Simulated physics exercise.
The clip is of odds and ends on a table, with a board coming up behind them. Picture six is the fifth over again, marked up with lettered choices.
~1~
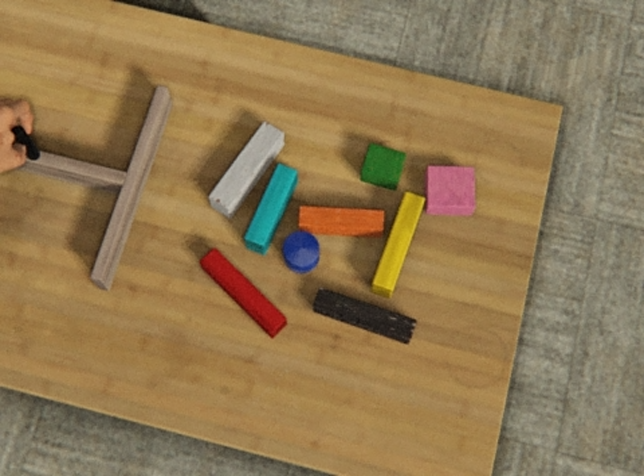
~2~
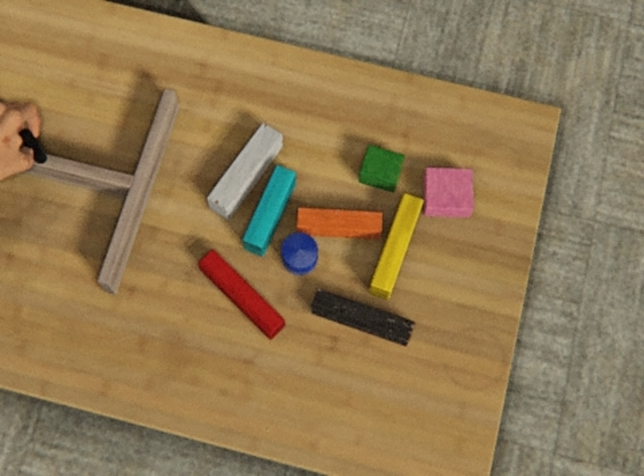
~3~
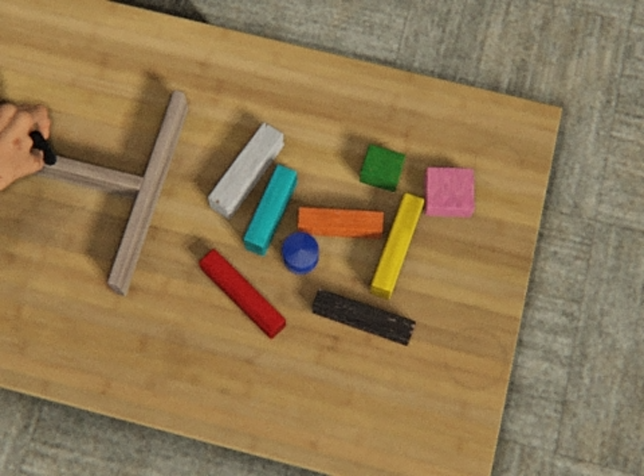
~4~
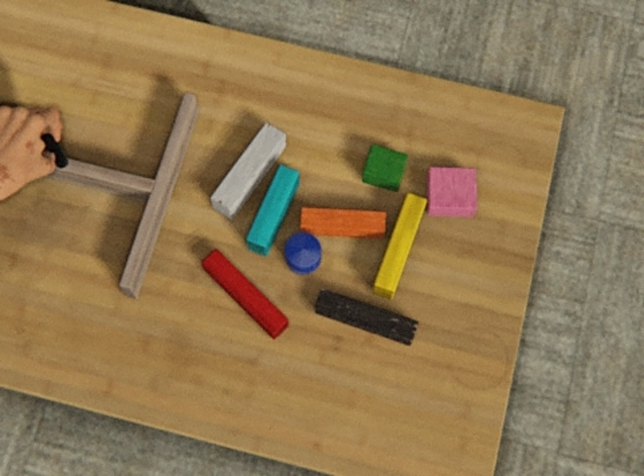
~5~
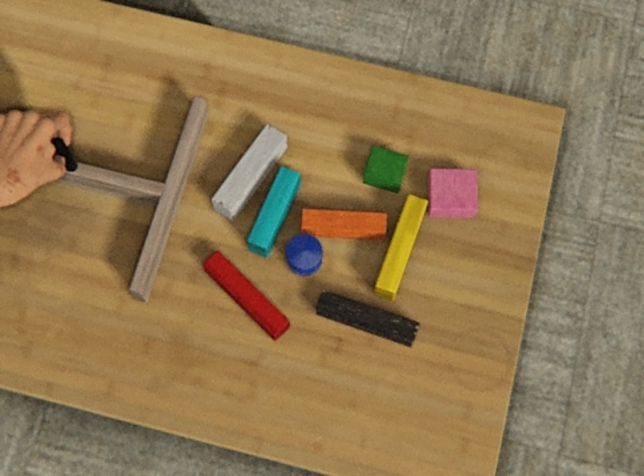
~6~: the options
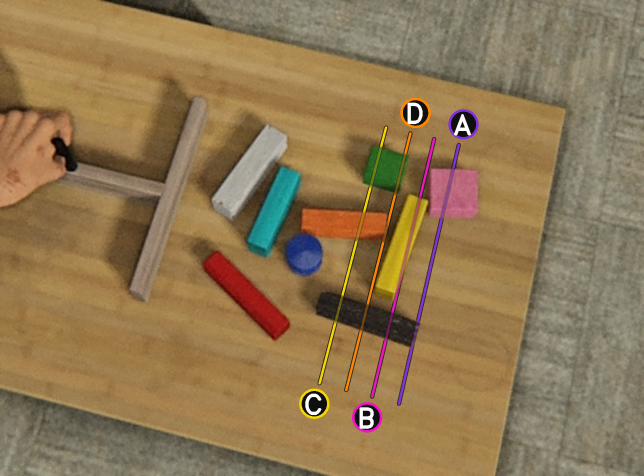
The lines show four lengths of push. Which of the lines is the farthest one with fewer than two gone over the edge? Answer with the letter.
Line A.
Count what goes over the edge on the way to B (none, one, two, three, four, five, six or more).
In all, none.
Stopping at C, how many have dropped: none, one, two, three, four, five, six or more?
The count is none.
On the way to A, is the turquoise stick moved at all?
Yes.
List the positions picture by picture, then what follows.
In the first picture, red stick (244, 293); turquoise stick (272, 210); black bar (365, 316).
In the second picture, board (137, 182); white bar (246, 171).
In the third picture, board (147, 184); pink block (449, 192).
In the fourth picture, board (158, 187); yellow stick (400, 246).
In the fifth picture, board (168, 190); red stick (246, 296); turquoise stick (275, 212); black bar (367, 319).
On the marked copy, A at (430, 268); B at (405, 262); C at (354, 250); D at (380, 256).
With A. Early on, board (261, 213); yellow stick (409, 251); red stick (280, 309).
Further on, board (356, 237); yellow stick (468, 281); pink block (470, 195).
At the end, board (429, 255); yellow stick (518, 310); orange bar (526, 249); none fallen.
As for the rest, B is within the limit but short; C is within the limit but short; D is within the limit but short.
